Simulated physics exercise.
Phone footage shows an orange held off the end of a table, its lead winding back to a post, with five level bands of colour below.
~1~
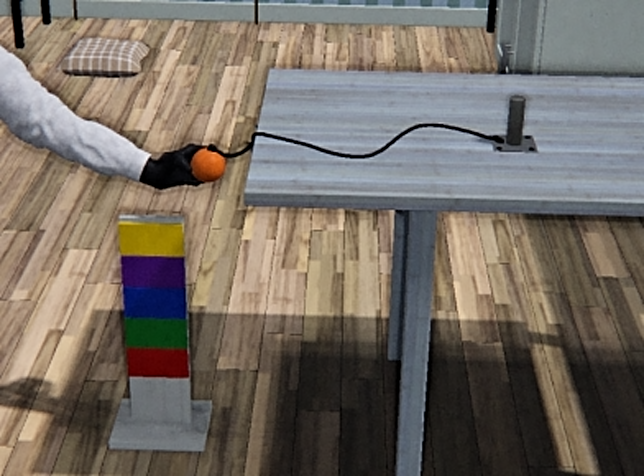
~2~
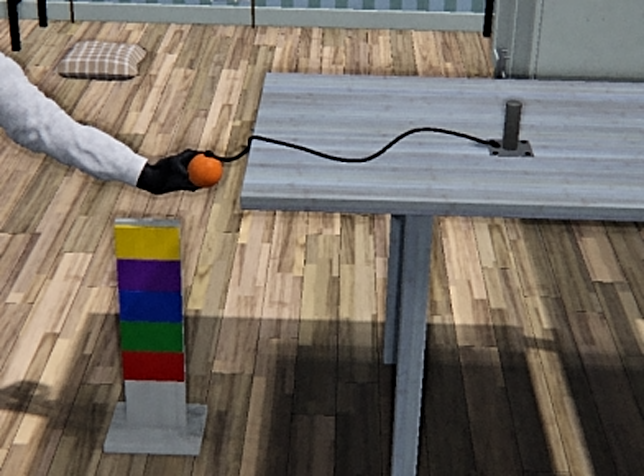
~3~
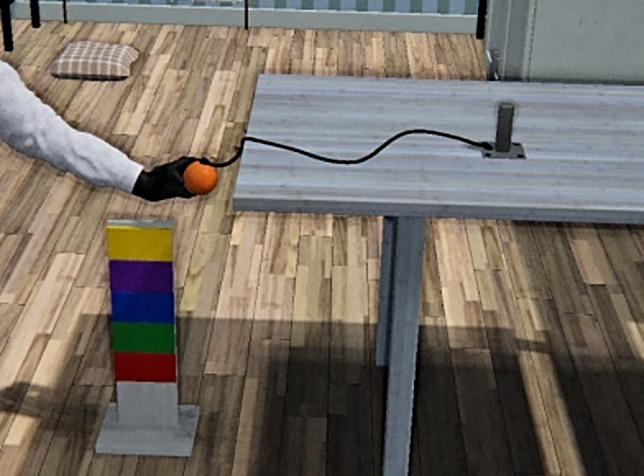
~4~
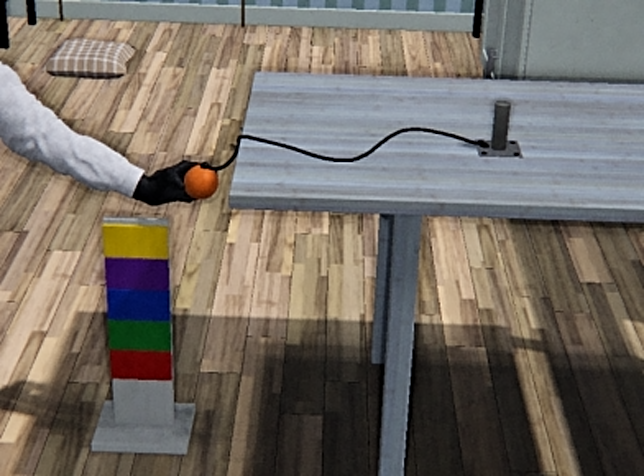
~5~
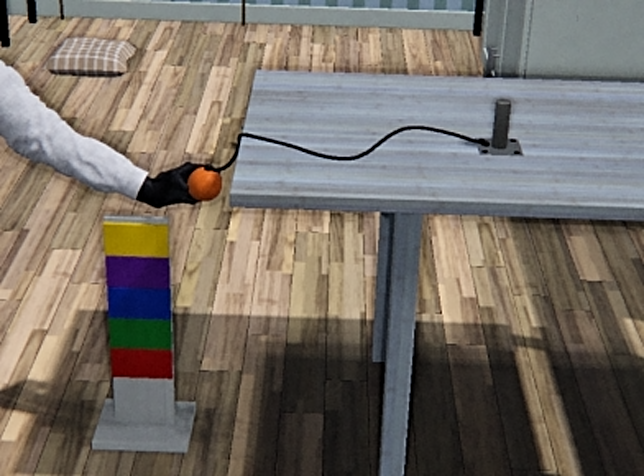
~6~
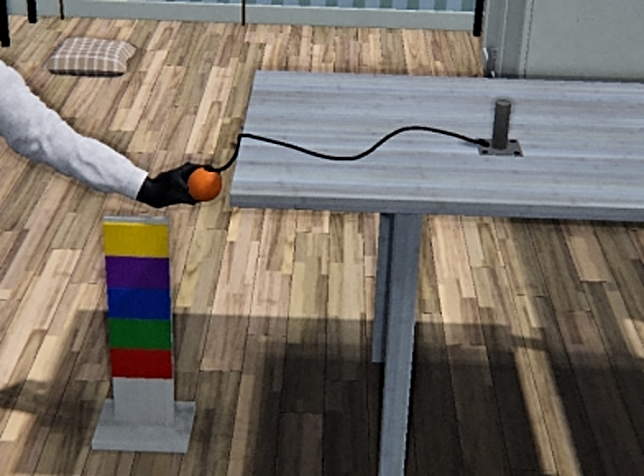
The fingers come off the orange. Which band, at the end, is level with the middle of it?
The middle is level with purple.
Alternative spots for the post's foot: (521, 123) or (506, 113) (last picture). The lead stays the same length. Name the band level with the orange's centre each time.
Try one - yellow; try two - yellow.
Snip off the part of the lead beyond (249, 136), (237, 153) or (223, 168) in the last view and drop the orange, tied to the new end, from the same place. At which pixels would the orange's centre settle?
Estimated positions in order: (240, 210); (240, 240); (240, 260).
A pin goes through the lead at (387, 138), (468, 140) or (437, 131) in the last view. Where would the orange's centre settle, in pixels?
Taking them in turn, I'd expect around (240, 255), (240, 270) and finally (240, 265).
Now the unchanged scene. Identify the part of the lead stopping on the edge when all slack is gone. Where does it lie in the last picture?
Around (304, 151).
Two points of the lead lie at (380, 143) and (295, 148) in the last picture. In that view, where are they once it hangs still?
Final spots: (342, 140), then (240, 153).
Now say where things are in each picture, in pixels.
The first picture shows orange (208, 165); yellow (151, 241); purple (153, 273); blue (155, 304); green (156, 334); red (158, 364).
The second picture shows orange (205, 171); lead through (469, 138) (410, 132) (380, 153) (319, 155) (264, 139).
The third picture shows orange (201, 178).
The fourth picture shows orange (201, 183); lead through (458, 138) (399, 132) (369, 153) (308, 154) (253, 139).
The fifth picture shows orange (205, 184).
The sixth picture shows orange (205, 185); lead through (459, 137) (400, 131) (369, 151) (309, 153) (253, 137).
Soon after, orange near (251, 278); level with purple.
After that, orange near (226, 273); level with purple.
In the end, orange near (237, 276); level with purple. The lead holds its middle at purple.
